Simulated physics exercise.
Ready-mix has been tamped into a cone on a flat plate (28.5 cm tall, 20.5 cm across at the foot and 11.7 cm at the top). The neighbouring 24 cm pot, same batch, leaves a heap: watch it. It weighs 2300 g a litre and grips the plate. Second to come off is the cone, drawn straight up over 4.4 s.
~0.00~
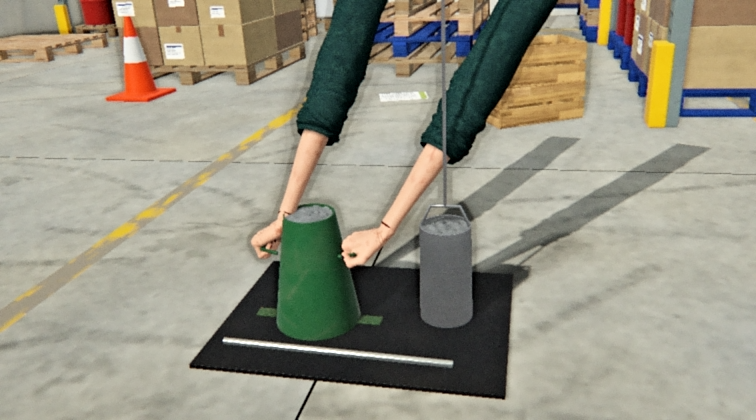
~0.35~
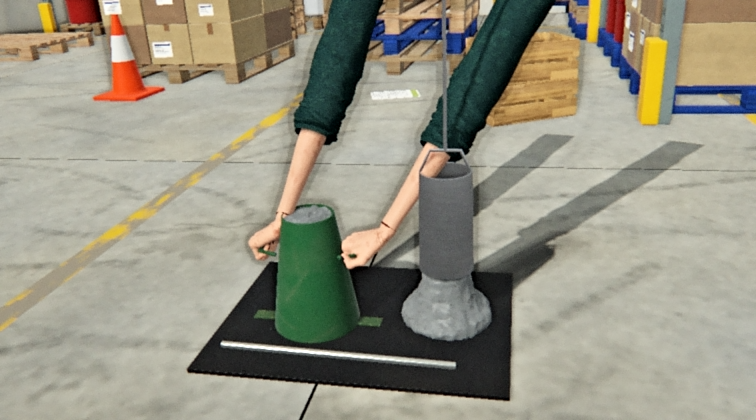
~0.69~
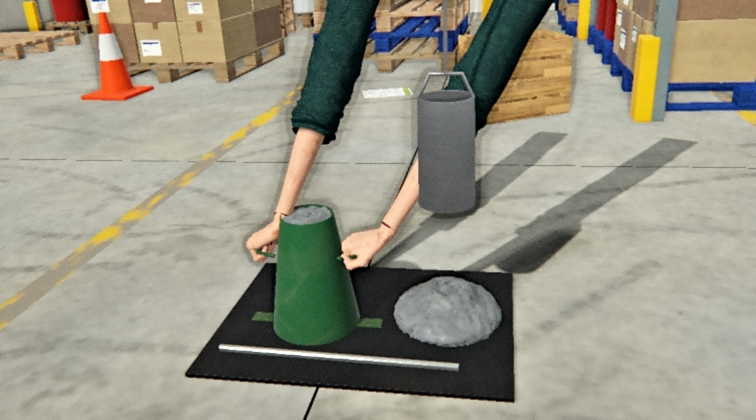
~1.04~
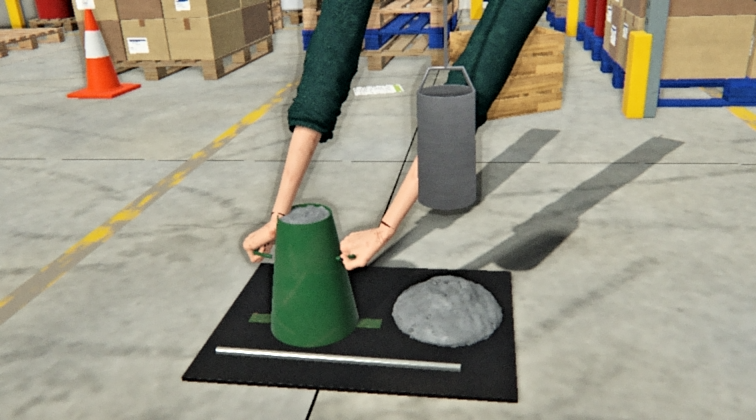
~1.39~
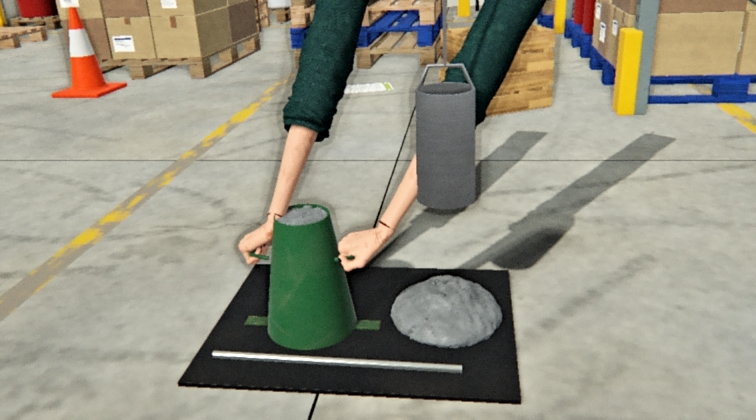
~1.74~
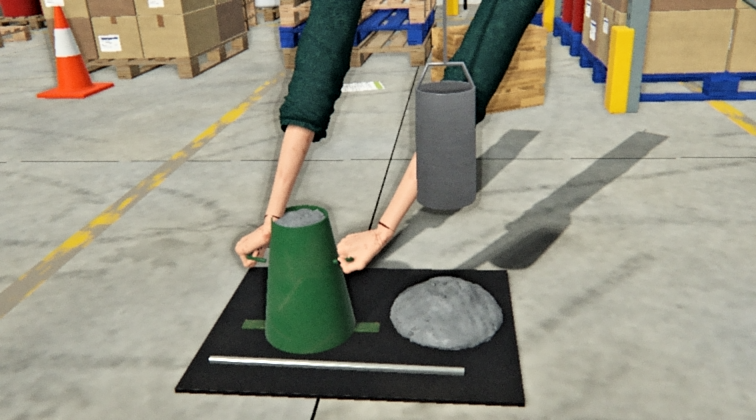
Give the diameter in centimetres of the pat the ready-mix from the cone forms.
I would say roughly 37 centimetres across.
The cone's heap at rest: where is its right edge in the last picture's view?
I'd point to somewhere near (388, 323).
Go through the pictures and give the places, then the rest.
In the first picture, middle of the pot's mouth at (445, 226), still down; middle of the cone's top at (309, 214), not yet moved.
In the second picture, middle of the pot's mouth at (446, 172), raised 13 cm; what the pot left 13 cm high and 23 cm wide, top at (446, 270); middle of the cone's top at (308, 215), not yet moved.
In the third picture, middle of the pot's mouth at (446, 97), raised 30 cm; what the pot left 8.3 cm high and 27 cm wide, top at (448, 287); middle of the cone's top at (307, 215), not yet moved.
In the fourth picture, middle of the pot's mouth at (446, 92), raised 31 cm; what the pot left 8.3 cm high and 27 cm wide, top at (447, 287); middle of the cone's top at (304, 215), not yet moved.
In the fifth picture, middle of the pot's mouth at (445, 90), raised 31 cm; what the pot left 8.3 cm high and 27 cm wide, top at (446, 287); middle of the cone's top at (302, 215), not yet moved.
In the sixth picture, middle of the pot's mouth at (445, 89), raised 31 cm; what the pot left 8.3 cm high and 27 cm wide, top at (446, 288); middle of the cone's top at (300, 217), not yet moved.
After 2.8 s, the cone is up 6.3 cm; the ready-mix has come down 13 cm to 16 cm and is 33 cm wide.
After 3.9 s, the cone is up 17 cm; the ready-mix has come down 17 cm to 12 cm and is 36 cm wide.
After 5.0 s, the cone is up 29 cm; the ready-mix has come down 17 cm to 12 cm and is 37 cm wide.
After 6.4 s, the cone is clear; the ready-mix has come down 17 cm to 12 cm and is 37 cm wide.
After 6.8 s, at rest, the cone is clear; the ready-mix has come down 17 cm to 12 cm and is 37 cm wide.
